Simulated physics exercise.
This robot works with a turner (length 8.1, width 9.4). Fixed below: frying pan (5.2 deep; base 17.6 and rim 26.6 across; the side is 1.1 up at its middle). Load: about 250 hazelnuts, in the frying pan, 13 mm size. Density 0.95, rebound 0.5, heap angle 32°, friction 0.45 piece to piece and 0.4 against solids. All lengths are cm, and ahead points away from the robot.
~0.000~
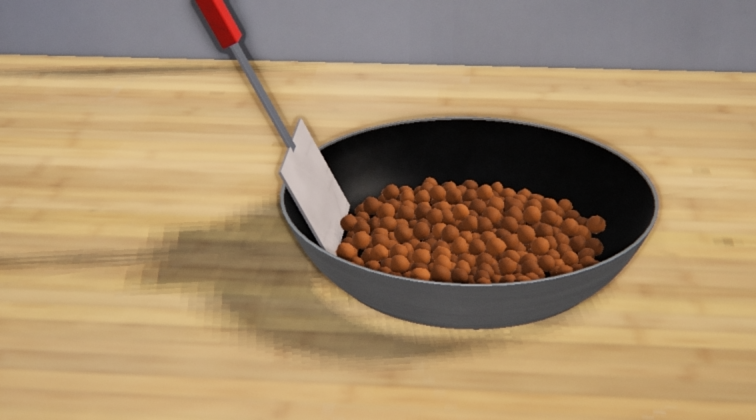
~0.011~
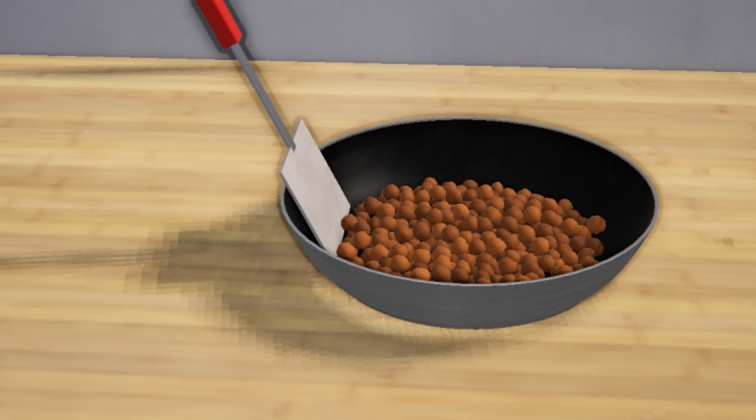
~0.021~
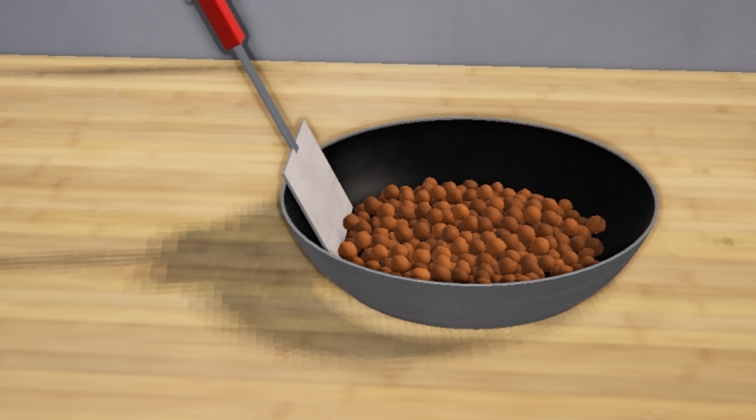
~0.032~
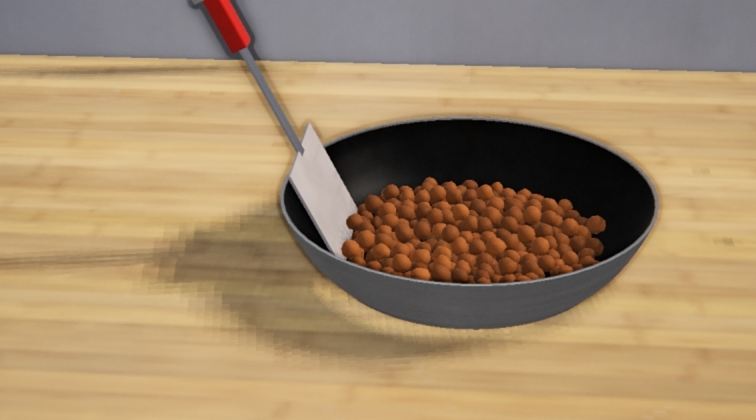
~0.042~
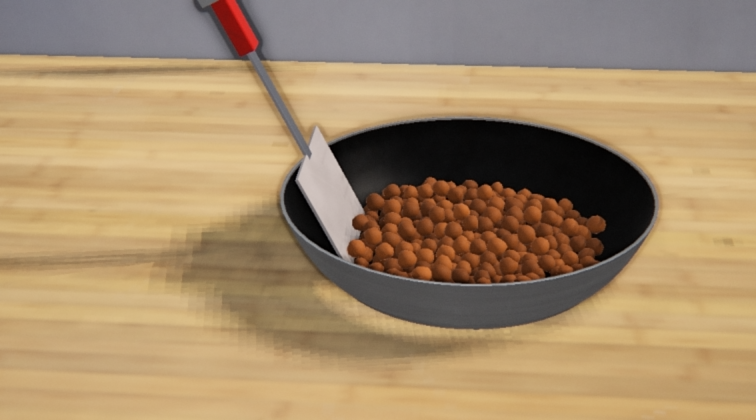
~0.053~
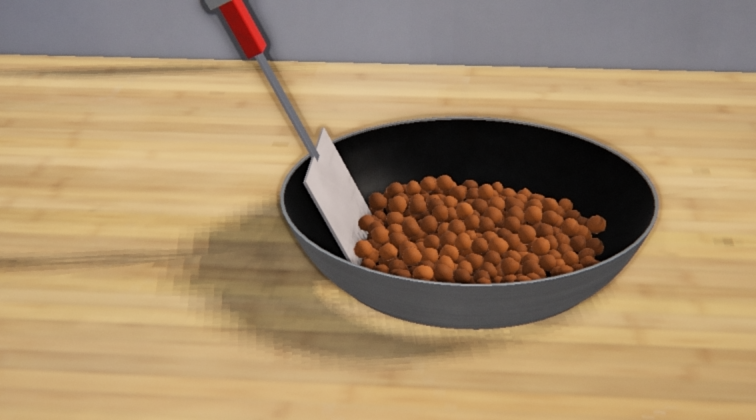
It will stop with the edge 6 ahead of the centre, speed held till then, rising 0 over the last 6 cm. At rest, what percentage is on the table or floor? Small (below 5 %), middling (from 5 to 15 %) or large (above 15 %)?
A small share, below 5 %, ends on the table or floor.
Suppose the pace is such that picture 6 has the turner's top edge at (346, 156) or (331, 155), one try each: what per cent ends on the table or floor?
Some 5 and 0 per cent.
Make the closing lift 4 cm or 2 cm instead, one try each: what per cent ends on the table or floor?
Some 0 and 0 per cent.
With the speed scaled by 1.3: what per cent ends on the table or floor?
Some 0 per cent.
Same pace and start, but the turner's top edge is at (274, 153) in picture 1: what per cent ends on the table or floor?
About 0 per cent.
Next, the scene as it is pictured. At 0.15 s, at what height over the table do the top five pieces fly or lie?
About 4 cm.
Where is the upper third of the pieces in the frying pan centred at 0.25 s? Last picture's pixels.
At about (533, 226).
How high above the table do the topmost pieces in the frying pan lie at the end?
Roughly 5.5 cm.
By 0.15 s, sloping 64°, highest piece 4 above the table; 252 in the frying pan.
By 0.25 s, sloping 64°, highest piece 4 above the table; 252 in the frying pan.
By 0.49 s, sloping 64°, highest piece 5 above the table; 252 in the frying pan.
By 1.54 s, sloping 64°, highest piece 5 above the table; 252 in the frying pan.
Final count, 252 in the frying pan. That is 0 % on the table or floor.
